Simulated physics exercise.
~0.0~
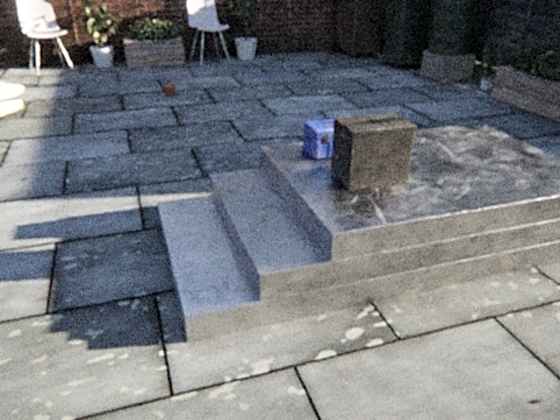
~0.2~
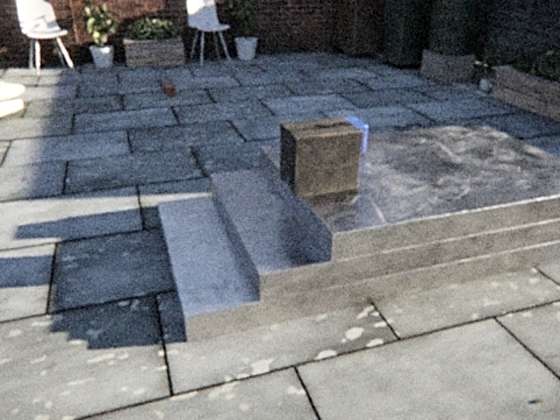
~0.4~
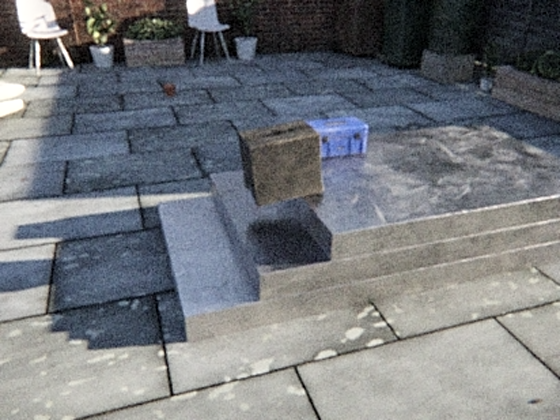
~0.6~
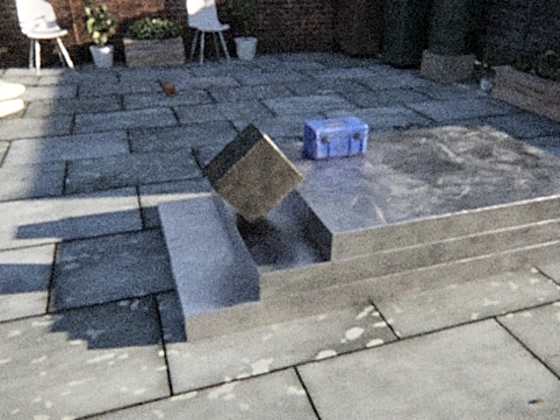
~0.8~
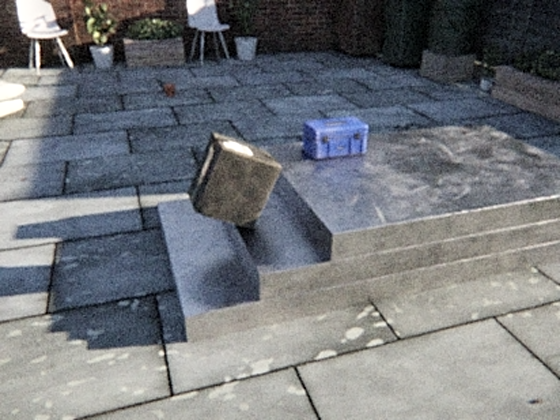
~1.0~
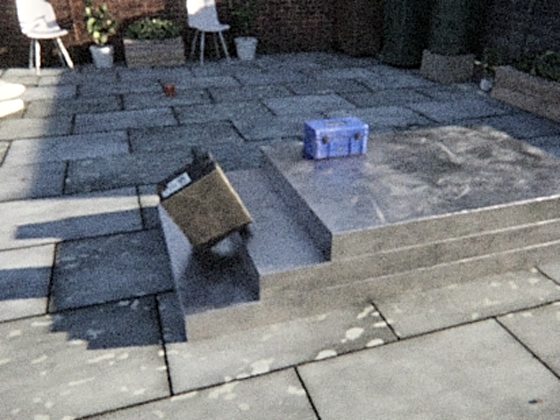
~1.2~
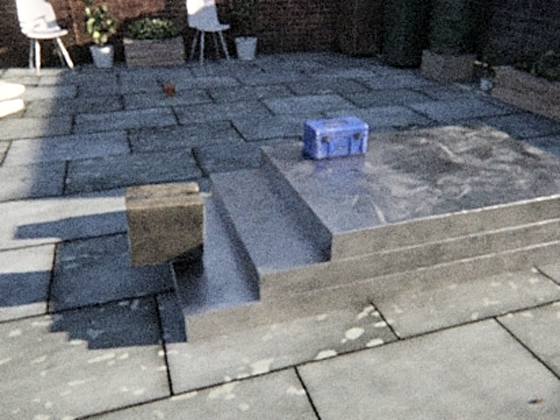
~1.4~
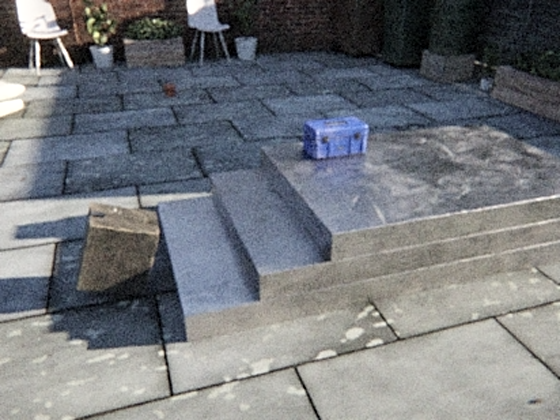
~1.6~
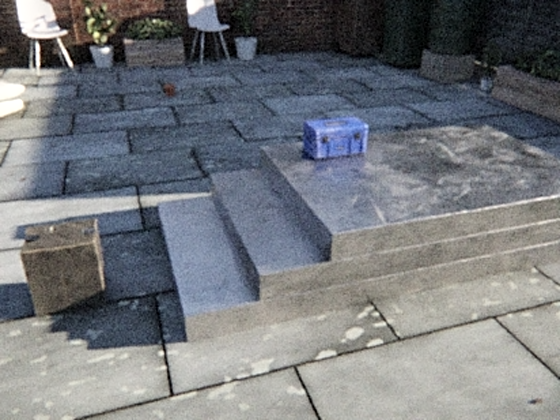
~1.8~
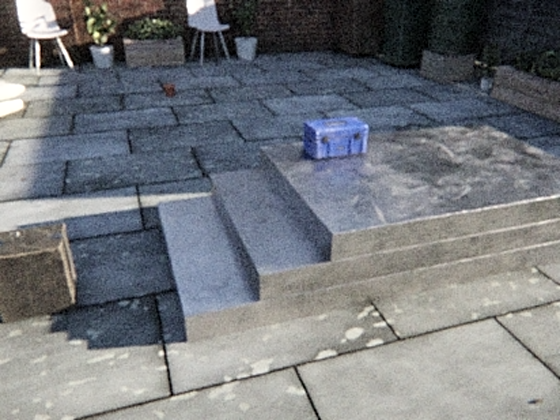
On a sunlit stone patio with white chairs and potted plants at the back, a dark box stands beside a small blue toolbox on a low stepped platform. The dark box slides left in front of the toolbox and passes over the top edge. It tips over the steps and tumbles downwards, turning as it goes, while the toolbox stays in its place. Clearing the lowest step, the box drops to the paving and carries on left. It ends on the ground at the left edge of the view, partly out of sight.
